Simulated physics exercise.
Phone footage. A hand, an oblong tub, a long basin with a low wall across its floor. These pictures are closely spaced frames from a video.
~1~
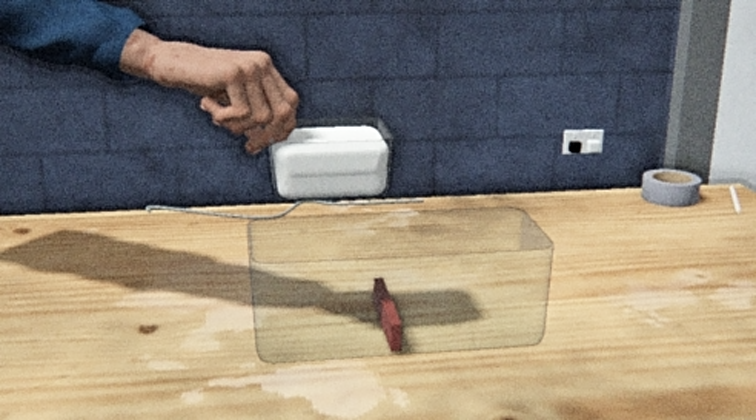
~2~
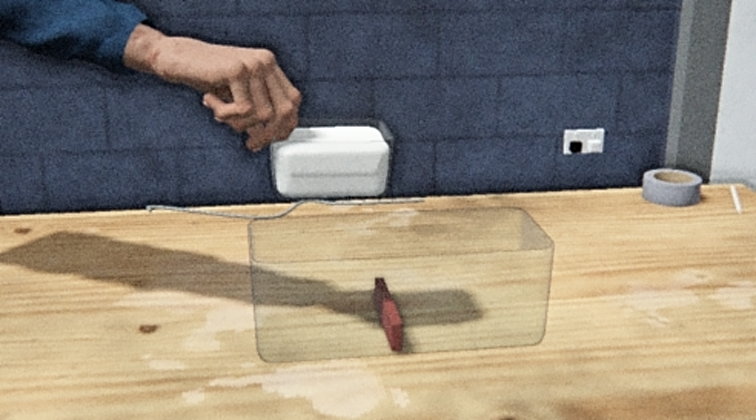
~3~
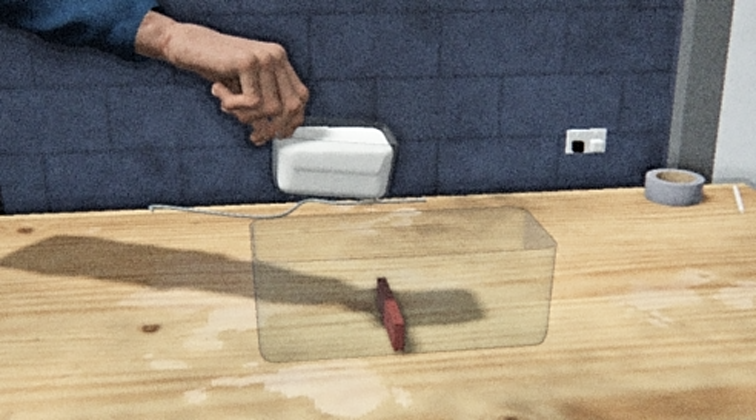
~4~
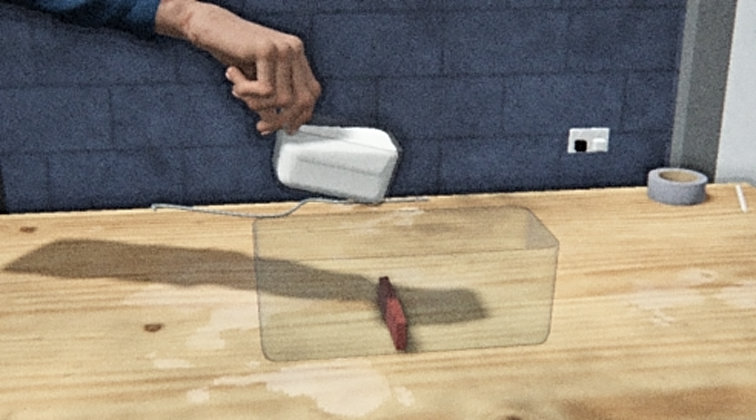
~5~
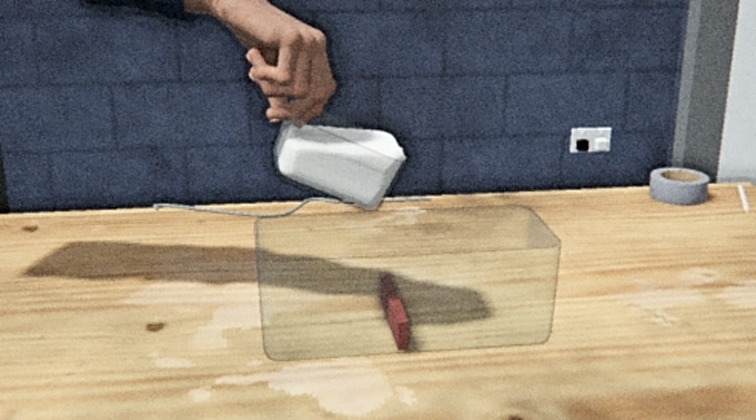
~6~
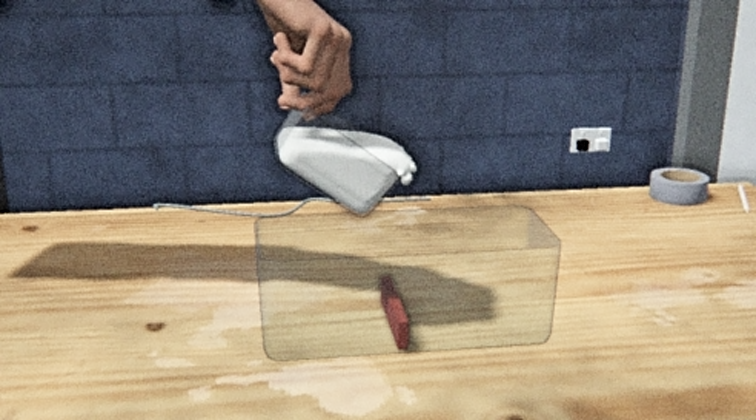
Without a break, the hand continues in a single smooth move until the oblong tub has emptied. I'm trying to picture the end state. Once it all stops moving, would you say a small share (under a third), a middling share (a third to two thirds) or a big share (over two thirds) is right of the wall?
A big share, over two thirds.
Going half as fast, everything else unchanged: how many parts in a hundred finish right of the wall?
About 85 %.
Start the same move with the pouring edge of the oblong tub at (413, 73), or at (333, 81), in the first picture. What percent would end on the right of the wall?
Near 85 per cent for the first start, near 50 per cent for the second.
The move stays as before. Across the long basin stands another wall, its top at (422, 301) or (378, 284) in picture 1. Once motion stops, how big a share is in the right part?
Note: Roughly 50 % in case one, 85 % in case two.
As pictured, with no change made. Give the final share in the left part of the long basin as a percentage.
Around 20 %.
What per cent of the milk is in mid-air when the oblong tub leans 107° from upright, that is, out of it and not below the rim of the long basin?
I'd say some 15 per cent.
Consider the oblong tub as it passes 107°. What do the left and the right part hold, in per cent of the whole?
Left 5, right 70.
A moment on, the oblong tub is tipped right over and 9 per cent is still to pour, 4 is left of the wall and 72 right of it.
Next, the oblong tub is tipped right over and 0 per cent is still to pour, 20 is left of the wall and 78 right of it.
Then the oblong tub is tipped right over and 0 per cent is still to pour, 21 is left of the wall and 78 right of it.
Later the oblong tub is tipped right over and 0 per cent is still to pour, 22 is left of the wall and 77 right of it.
In the end 22 per cent lies left of the wall, 77 right of it and 1 outside.
